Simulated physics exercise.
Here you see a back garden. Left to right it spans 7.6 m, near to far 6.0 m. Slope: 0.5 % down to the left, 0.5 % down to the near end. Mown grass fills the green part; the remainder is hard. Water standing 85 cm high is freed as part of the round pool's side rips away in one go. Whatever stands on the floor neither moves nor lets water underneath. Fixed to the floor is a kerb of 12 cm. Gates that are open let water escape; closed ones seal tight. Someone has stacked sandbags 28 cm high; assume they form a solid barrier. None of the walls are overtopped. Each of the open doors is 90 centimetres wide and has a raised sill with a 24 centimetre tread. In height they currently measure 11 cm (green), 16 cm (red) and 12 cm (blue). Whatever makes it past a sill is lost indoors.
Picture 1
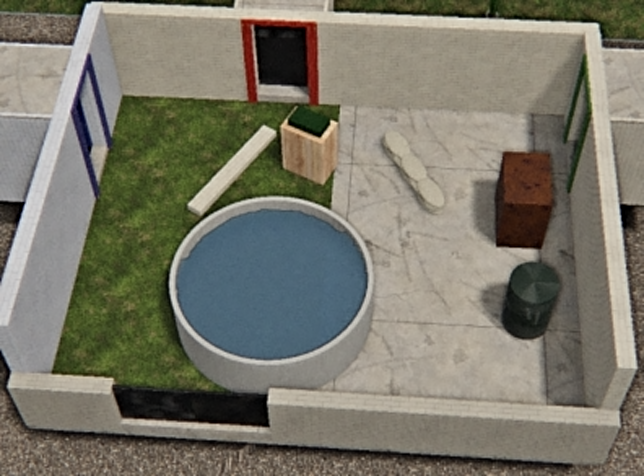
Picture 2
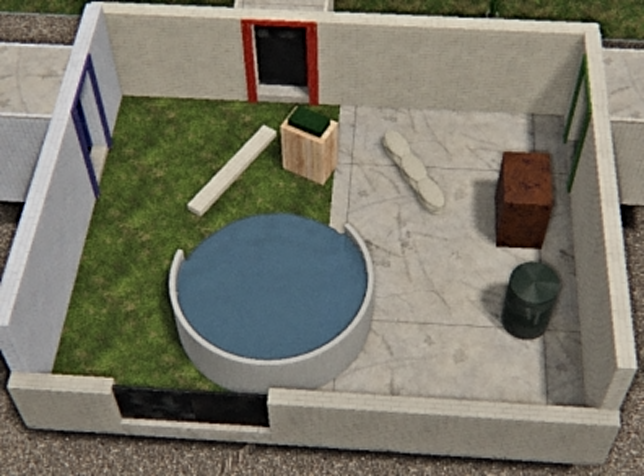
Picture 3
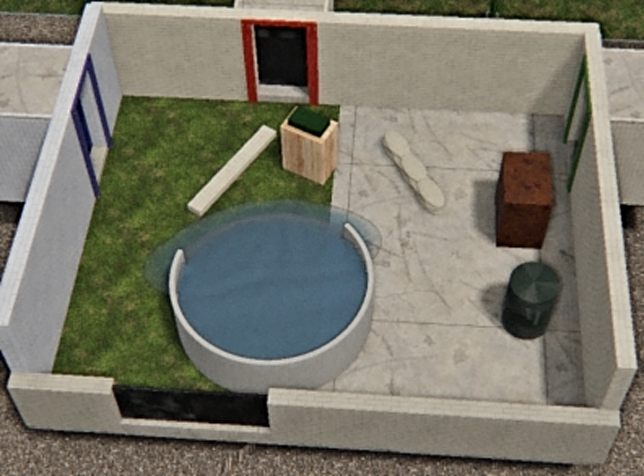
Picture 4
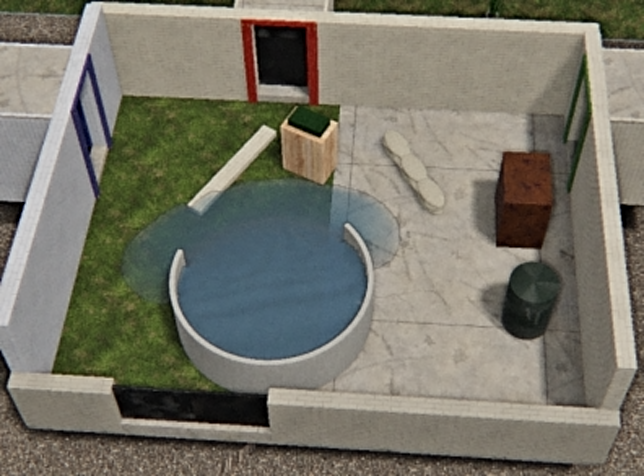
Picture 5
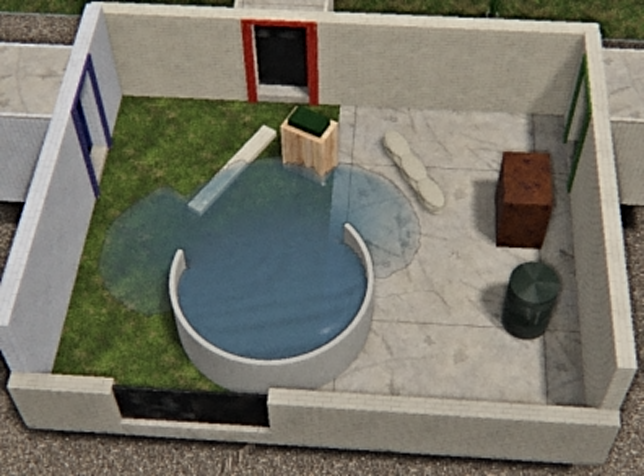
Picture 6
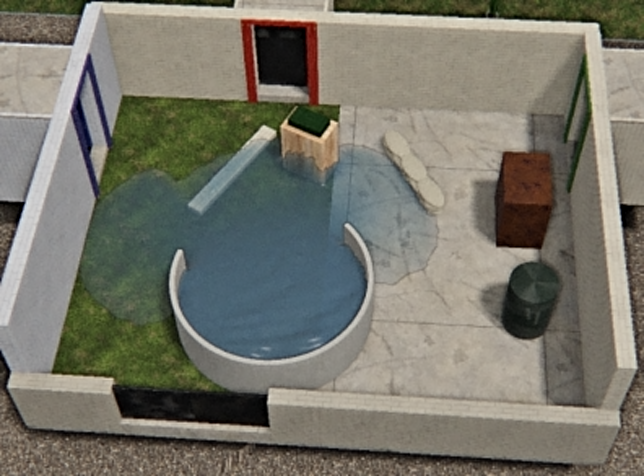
A walled back garden, half mown grass and half pale paving, is seen from above by a still camera. A round white pool of blue water stands near the front, with a pale beam, a wooden planter and sandbags behind it, a rusty brown block and dark green barrel to the right, and red, blue and green doorways around. The pool's far side vanishes, and water pours out, spreading across grass and paving around the beam and planter to the sandbags.
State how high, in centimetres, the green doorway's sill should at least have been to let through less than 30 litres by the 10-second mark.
At least some 7 cm.
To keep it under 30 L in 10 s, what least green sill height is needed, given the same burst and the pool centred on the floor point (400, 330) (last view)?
About 13.5 cm.
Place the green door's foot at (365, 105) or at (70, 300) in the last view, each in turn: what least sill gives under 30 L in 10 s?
Minimums: About 25 cm and 12.5 cm.
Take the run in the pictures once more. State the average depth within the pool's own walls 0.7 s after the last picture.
Roughly 44 cm on average.
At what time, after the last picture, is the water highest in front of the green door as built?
Roughly 5.5 s.
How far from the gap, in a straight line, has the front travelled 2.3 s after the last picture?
5.6 m.
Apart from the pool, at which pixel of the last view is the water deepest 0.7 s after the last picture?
Look close to (255, 184).
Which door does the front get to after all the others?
Answer: Green.
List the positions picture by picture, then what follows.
In the first picture, still water, 85 cm deep, in the round pool at (272, 279); the green door at (579, 123) is dry.
In the second picture, water pours out on the far side and has run 0.3 m, to a hidden place; about 8 cm deep outside, 85 cm at the back.
In the third picture, water pours out on the far side and has run 0.8 m, to (161, 249); about 13 cm deep outside, 85 cm at the back.
In the fourth picture, water pours out on the far side and has run 1.2 m, to (369, 199); about 13 cm deep outside, 85 cm at the back.
In the fifth picture, the gap is on the far side, the front 1.7 m out at (122, 219); the back of the round pool holds 83 cm.
In the sixth picture, the gap is on the far side, the front 2.1 m out at (131, 181); the back of the round pool holds 74 cm; the green door at (579, 123), 5.2 m from the gap, is still 2.5 m from the nearest water.
Then, 0.7 s after the last picture water covers 45 % of the floor, deepest (50 cm) near (255, 184); it has not reached the green door.
Then, 2.3 s after the last picture water covers 70 % of the floor, deepest (38 cm) near (126, 170); it has not reached the green door.
Then, 9.3 s after the last picture water covers 95 % of the floor, deepest (18 cm) near (45, 403); 7 cm at the green door, 3 litres in over its 11 cm sill.
At the green door as built, the water peaked near 13 cm, 5.7 s after the last picture.
With a sill of 6.5 cm, 39 litres would have come in within the 10 s; with 8.5 cm, 14 litres. So under 30 litres takes about 7 cm.
